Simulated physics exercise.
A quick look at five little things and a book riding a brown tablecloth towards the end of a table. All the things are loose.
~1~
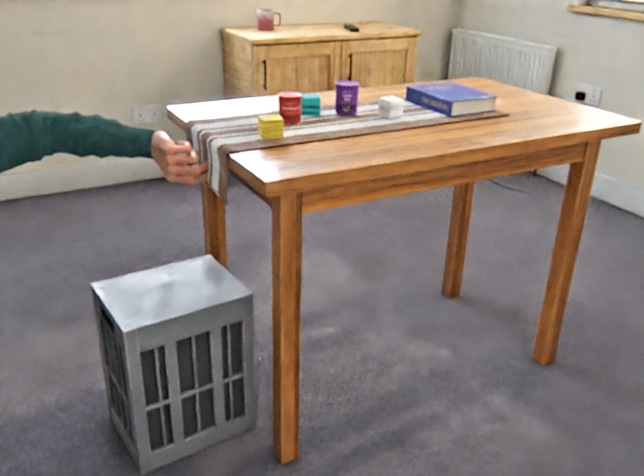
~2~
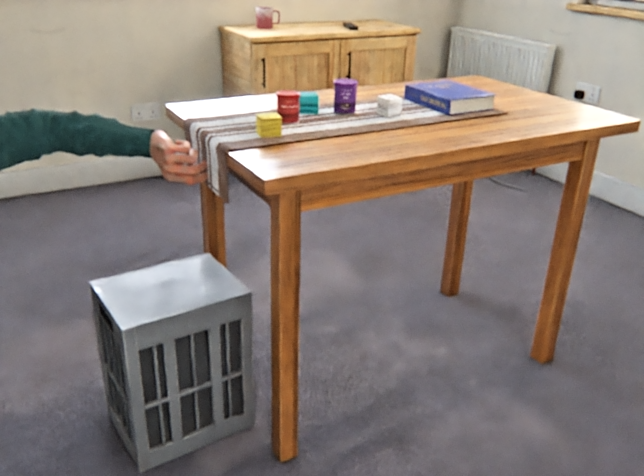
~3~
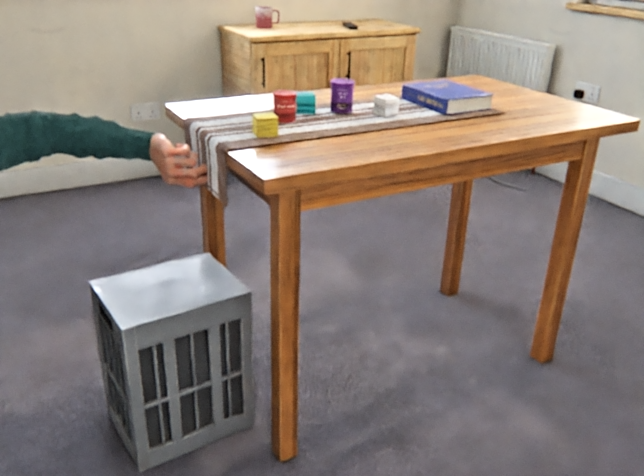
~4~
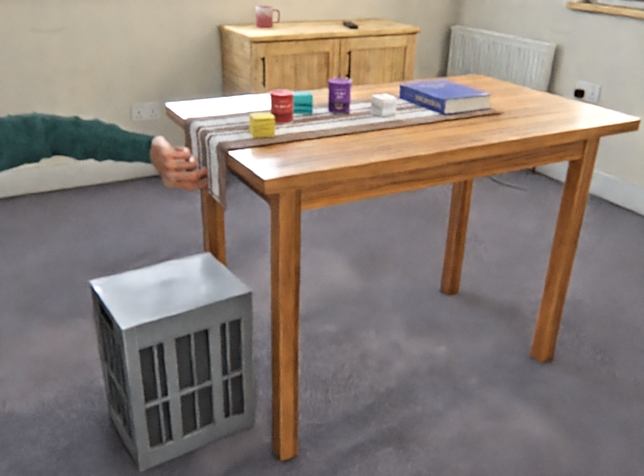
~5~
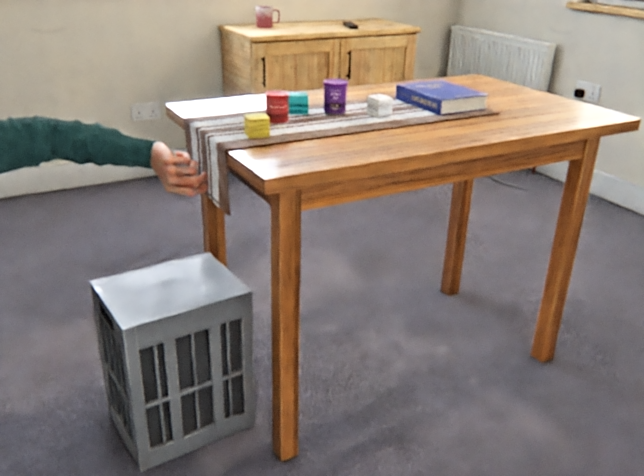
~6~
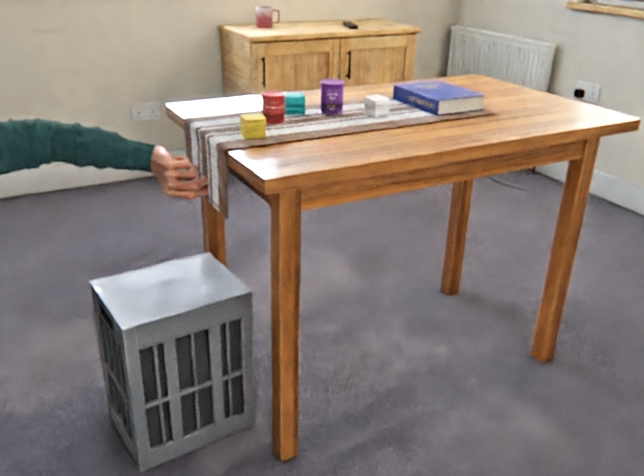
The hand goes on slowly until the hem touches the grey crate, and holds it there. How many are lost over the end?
The count of fallen things is two.
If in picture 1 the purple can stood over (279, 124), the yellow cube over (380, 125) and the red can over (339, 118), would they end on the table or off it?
The purple can drops off, the yellow cube remains up, the red can keeps its place on top.
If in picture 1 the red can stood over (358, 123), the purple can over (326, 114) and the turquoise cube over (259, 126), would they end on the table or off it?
The red can does not fall, the purple can does not fall, the turquoise cube tumbles off.
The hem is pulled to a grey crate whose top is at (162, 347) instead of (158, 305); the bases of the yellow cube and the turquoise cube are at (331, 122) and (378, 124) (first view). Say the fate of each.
The yellow cube falls; the turquoise cube keeps its place on top.
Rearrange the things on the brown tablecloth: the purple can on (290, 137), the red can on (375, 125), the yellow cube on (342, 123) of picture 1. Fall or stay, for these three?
The purple can goes over; the red can remains up; the yellow cube does not fall.
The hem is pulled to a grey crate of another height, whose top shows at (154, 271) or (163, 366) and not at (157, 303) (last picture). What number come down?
Then 1 and 4.
Early on, hem near (207, 227); all still up.
Midway, hem on the crate; yellow cube and red can gone.
Finally, hem on the crate; yellow cube and red can gone. It carries off two.
